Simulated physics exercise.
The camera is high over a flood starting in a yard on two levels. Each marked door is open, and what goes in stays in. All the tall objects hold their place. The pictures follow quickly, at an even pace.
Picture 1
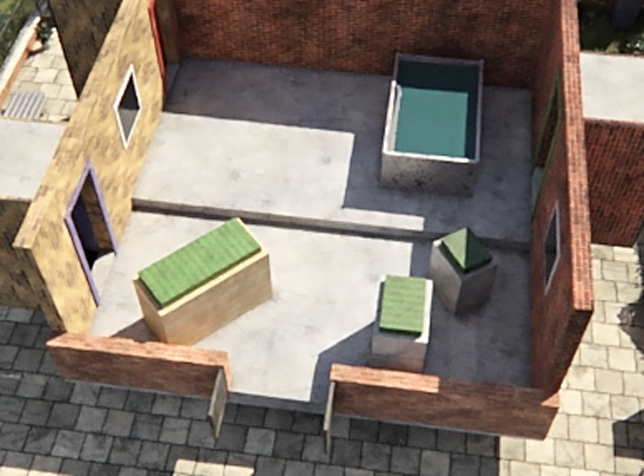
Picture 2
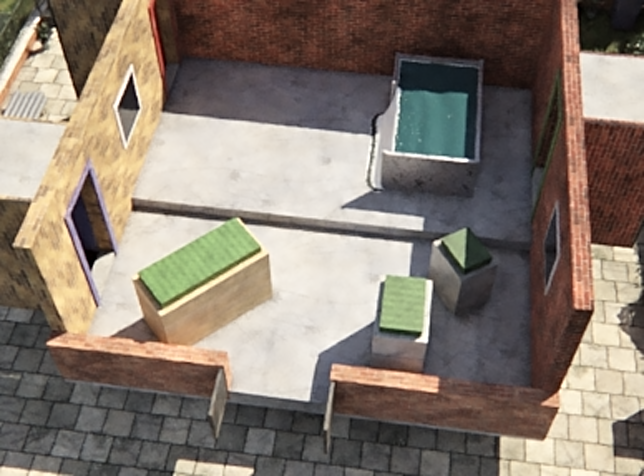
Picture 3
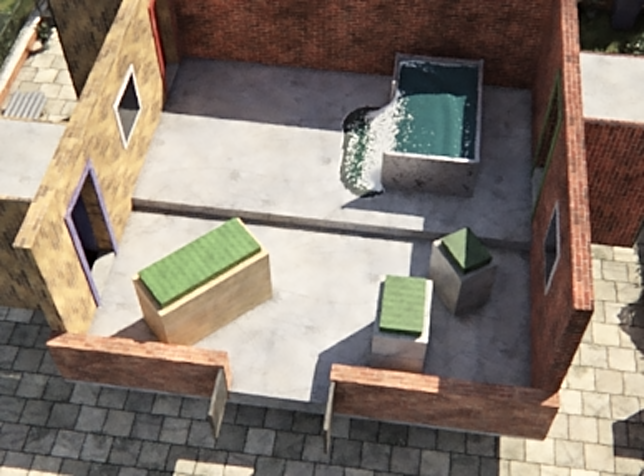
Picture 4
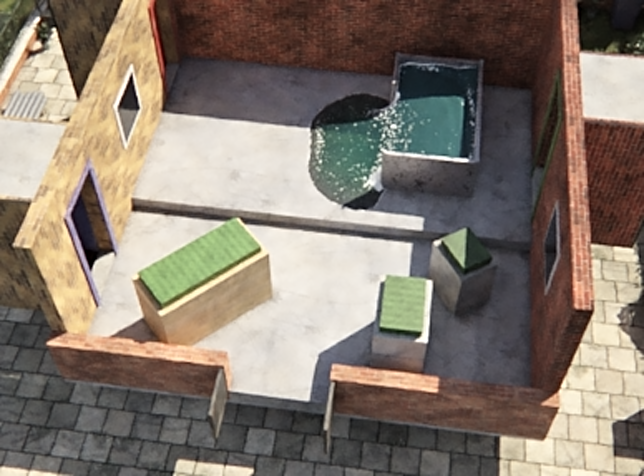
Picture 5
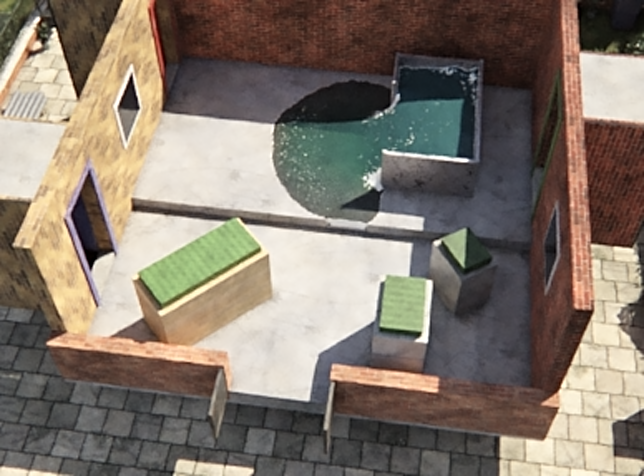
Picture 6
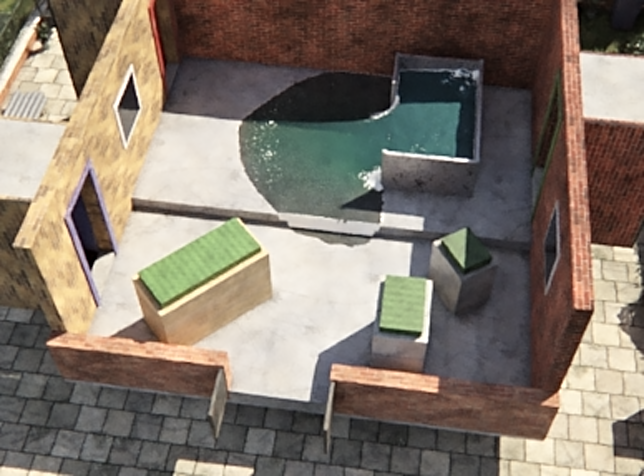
Water burst from the left side of a raised tank in a walled yard and spread left across the upper level in a widening dark green pool, while the grass-topped blocks below stayed still.
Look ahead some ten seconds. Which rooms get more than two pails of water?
In the end: The green door holds within the limit; the red door floods; the blue door floods.
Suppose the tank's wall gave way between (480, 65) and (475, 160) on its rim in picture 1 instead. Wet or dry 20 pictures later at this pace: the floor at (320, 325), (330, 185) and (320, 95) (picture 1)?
In that order: Covered, no water, wet.
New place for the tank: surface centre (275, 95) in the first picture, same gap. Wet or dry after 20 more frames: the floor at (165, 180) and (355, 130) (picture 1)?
As listed: Awash, dry.
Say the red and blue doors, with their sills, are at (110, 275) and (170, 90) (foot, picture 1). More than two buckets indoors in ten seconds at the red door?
One by one: The red one floods.
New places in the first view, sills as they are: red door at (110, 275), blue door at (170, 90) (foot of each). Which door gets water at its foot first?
It is the blue one.
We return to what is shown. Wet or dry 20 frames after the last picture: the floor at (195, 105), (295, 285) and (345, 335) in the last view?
One after the other: Covered, flooded, flooded.
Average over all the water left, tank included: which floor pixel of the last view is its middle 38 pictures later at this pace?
Around (258, 192).
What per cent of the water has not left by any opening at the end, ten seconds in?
Near 82 in a hundred.
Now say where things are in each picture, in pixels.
In the first frame, the water tank at (435, 109) is whole and still.
In the second frame, the front is at (379, 190), out from the gap at (389, 141).
In the third frame, water pours out at (389, 142) and has run to (361, 193).
In the fourth frame, water pours out at (389, 143) and has run to (329, 195).
In the fifth frame, the front is at (278, 124), out from the gap at (389, 143).
In the sixth frame, water pours out at (389, 143) and has run to (245, 125).
A moment on, water covers 40 % of the floor; the green door not reached, the red door under two buckets in, the blue door not reached.
Next, water covers 50 % of the floor; the green door not reached, the red door over two buckets in, the blue door wet at the sill, nothing in.
Then, water covers 60 % of the floor; the green door not reached, the red door far over two buckets in, the blue door under two buckets in.
Later, water covers 70 % of the floor; the green door not reached, the red door far over two buckets in, the blue door over two buckets in.
In the end, water covers 90 % of the floor; the green door wet at the sill, nothing in, the red door far over two buckets in, the blue door over two buckets in.
